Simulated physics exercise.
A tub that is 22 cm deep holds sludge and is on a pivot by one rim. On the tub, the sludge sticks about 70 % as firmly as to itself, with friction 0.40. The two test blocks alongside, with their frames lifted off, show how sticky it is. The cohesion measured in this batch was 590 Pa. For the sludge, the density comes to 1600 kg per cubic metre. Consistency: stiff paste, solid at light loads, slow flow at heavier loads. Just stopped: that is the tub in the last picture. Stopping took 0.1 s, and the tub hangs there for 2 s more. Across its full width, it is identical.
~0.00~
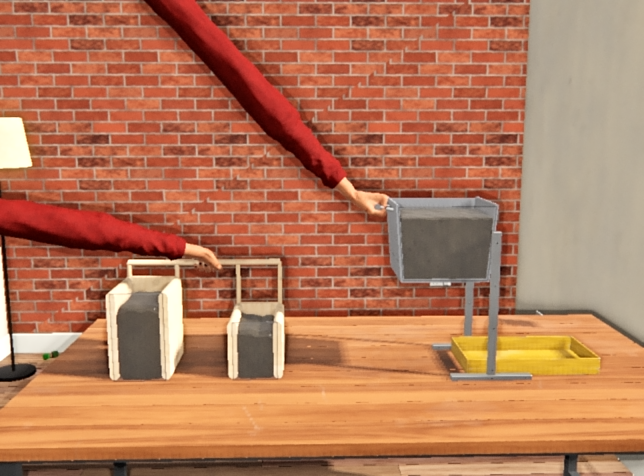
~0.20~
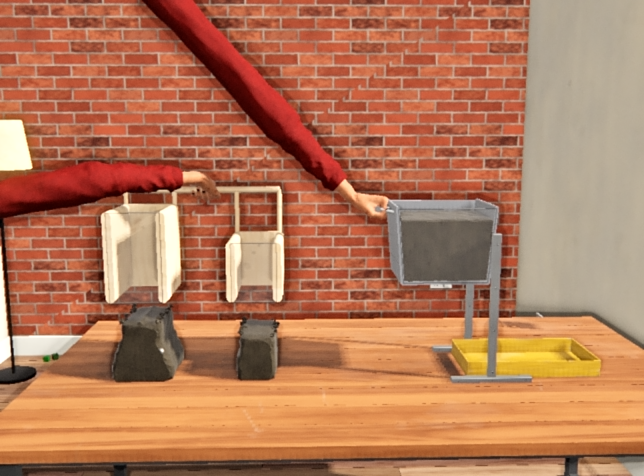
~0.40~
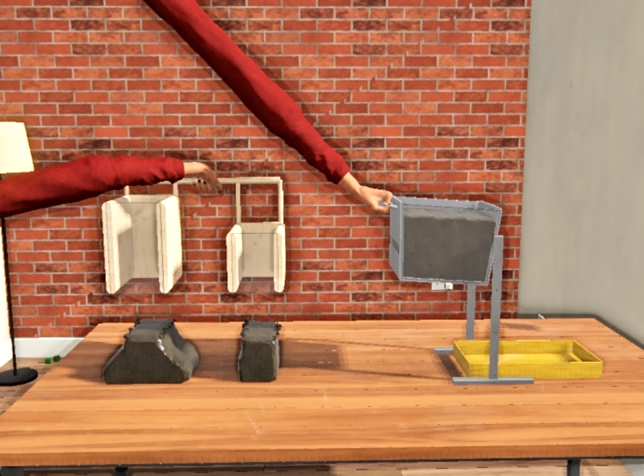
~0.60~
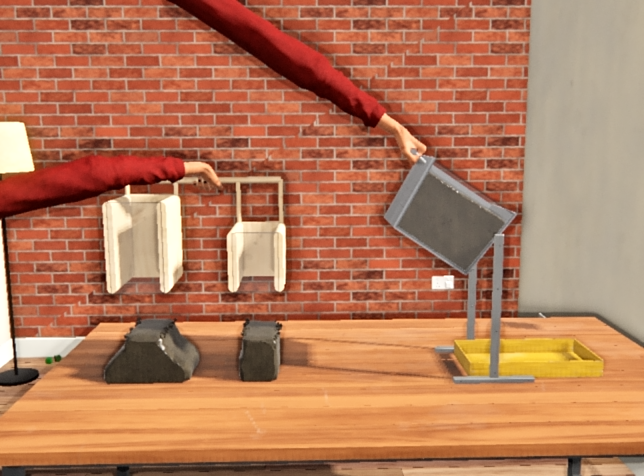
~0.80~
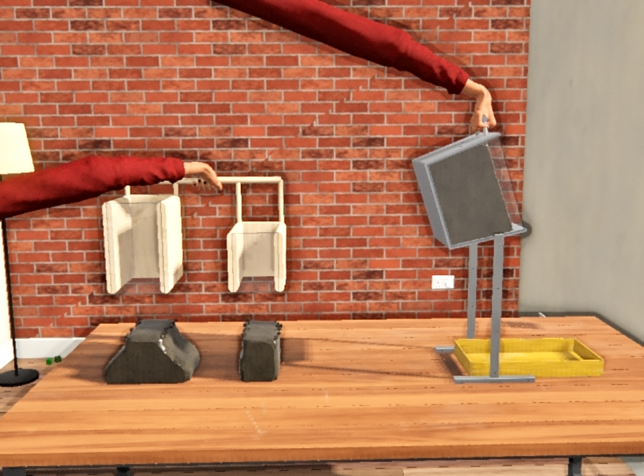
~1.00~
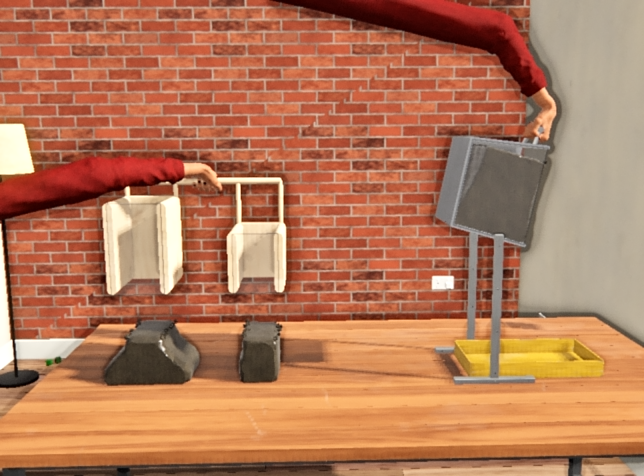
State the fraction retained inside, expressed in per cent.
Retained fraction: About 0 per cent.
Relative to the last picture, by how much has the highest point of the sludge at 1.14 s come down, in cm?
Around 10 cm below its level in the last picture.
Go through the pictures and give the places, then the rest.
The first frame shows handle-side rim at (399, 206), tilt 0 degrees; crest of the sludge at (491, 217); block heights 22 cm, 14 cm (left to right).
The second frame shows handle-side rim at (400, 208), tilt 0 degrees; crest of the sludge at (491, 219); block heights 19 cm, 14 cm (left to right).
The third frame shows handle-side rim at (403, 204), tilt 4 degrees; crest of the sludge at (409, 216); block heights 15 cm, 14 cm (left to right).
The fourth frame shows handle-side rim at (435, 160), tilt 34 degrees; crest of the sludge at (430, 174); block heights 14 cm, 14 cm (left to right).
The fifth frame shows handle-side rim at (500, 136), tilt 73 degrees; crest of the sludge at (485, 145); block heights 14 cm, 14 cm (left to right).
The sixth frame shows handle-side rim at (548, 149), tilt 102 degrees; crest of the sludge at (494, 148); block heights 14 cm, 14 cm (left to right).
After 1.14 s, the tub is at 102 degrees and holds 55 %.
After 1.31 s, the tub is at 102 degrees and holds 26 %.
After 1.48 s, the tub is at 102 degrees and holds 18 %.
After 1.65 s, the tub is at 102 degrees and holds 8 %.
After 3.00 s, the tub is at 102 degrees and holds 0 %.
